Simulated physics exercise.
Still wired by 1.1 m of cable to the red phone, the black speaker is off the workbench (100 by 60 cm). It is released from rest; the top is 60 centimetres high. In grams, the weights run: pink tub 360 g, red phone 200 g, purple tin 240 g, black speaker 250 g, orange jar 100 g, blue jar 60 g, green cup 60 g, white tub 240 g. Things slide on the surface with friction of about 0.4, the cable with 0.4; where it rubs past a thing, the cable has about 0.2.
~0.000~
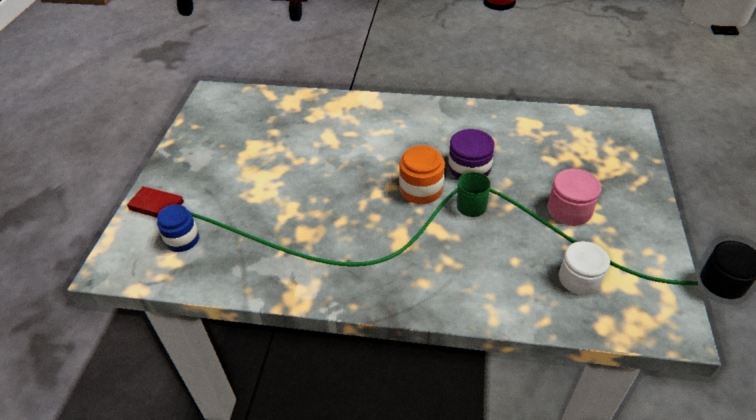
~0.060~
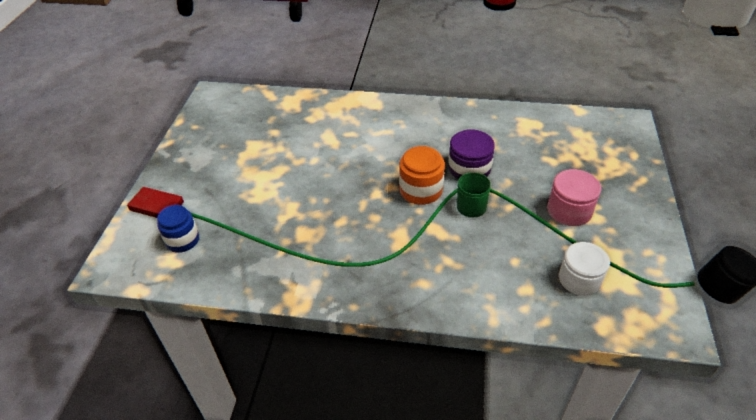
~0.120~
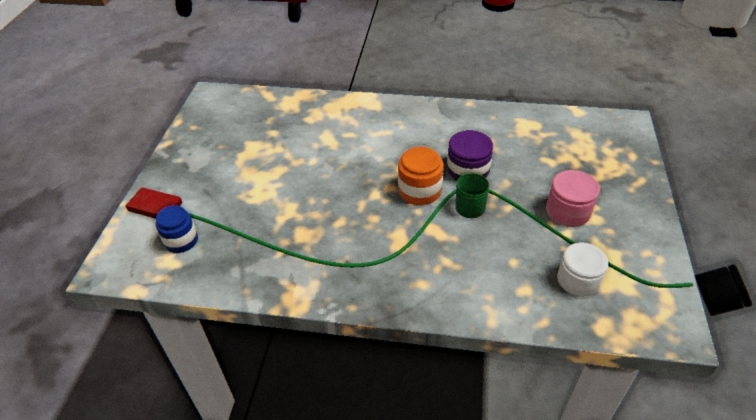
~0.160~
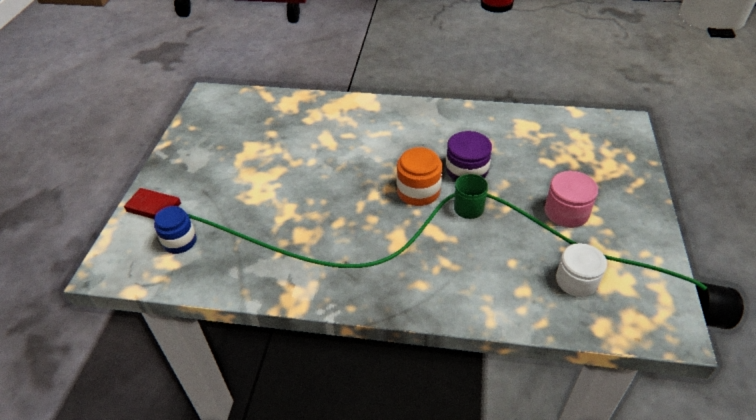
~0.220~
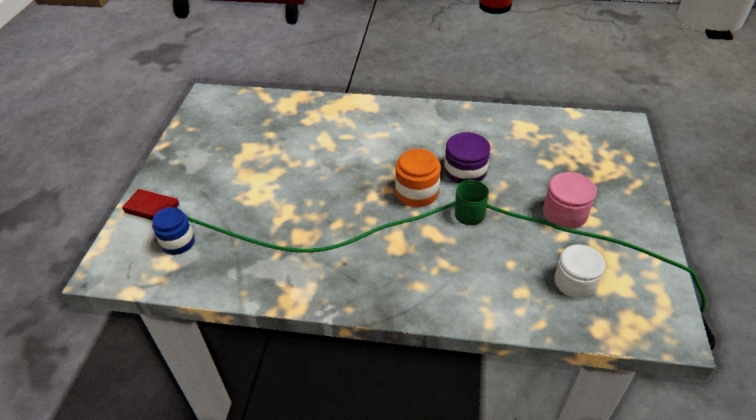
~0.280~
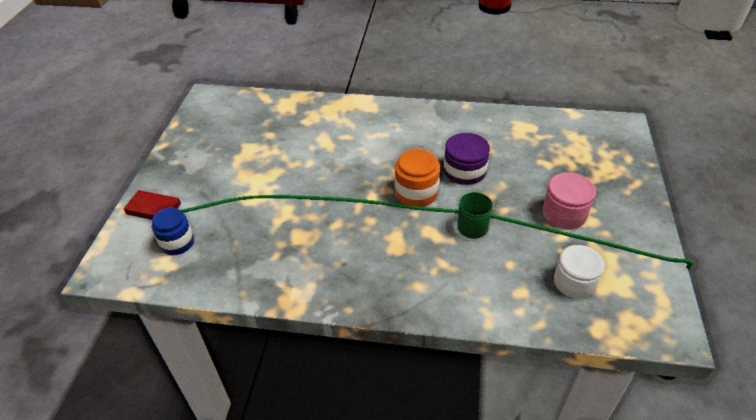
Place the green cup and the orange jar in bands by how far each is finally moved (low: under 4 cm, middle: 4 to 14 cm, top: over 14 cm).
Green cup: Top; orange jar: Low.
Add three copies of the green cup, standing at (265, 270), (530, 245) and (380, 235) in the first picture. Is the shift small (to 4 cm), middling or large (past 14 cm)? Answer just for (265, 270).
At that spot the shift is slight.
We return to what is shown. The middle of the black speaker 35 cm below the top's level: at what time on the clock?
The clock reads 0.55 s at that moment.
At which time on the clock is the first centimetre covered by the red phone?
Red phone at about 0.30 s on the clock.
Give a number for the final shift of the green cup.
Green cup: About 20 cm.
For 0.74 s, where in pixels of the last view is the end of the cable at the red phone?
You'll find it near pixel (299, 215).
After 0.5 s, the cable's tail end at (249, 204); green cup 20 cm off its start, black speaker over the edge, red phone 13 cm off its start.
After 0.7 s, the cable's tail end at (299, 215); green cup 21 cm off its start, red phone 23 cm off its start, black speaker over the edge.
After 1.0 s, the cable's tail end at (353, 218); green cup 21 cm off its start at (485, 286), red phone 33 cm off its start at (327, 211), black speaker over the edge.
After 1.2 s, the cable's tail end at (370, 220); green cup 21 cm off its start, red phone 35 cm off its start, black speaker over the edge.
After 2.4 s, the cable's tail end at (370, 220); green cup 21 cm off its start at (485, 286), orange jar 0 cm off its start at (418, 161), red phone 35 cm off its start at (343, 213), black speaker over the edge.
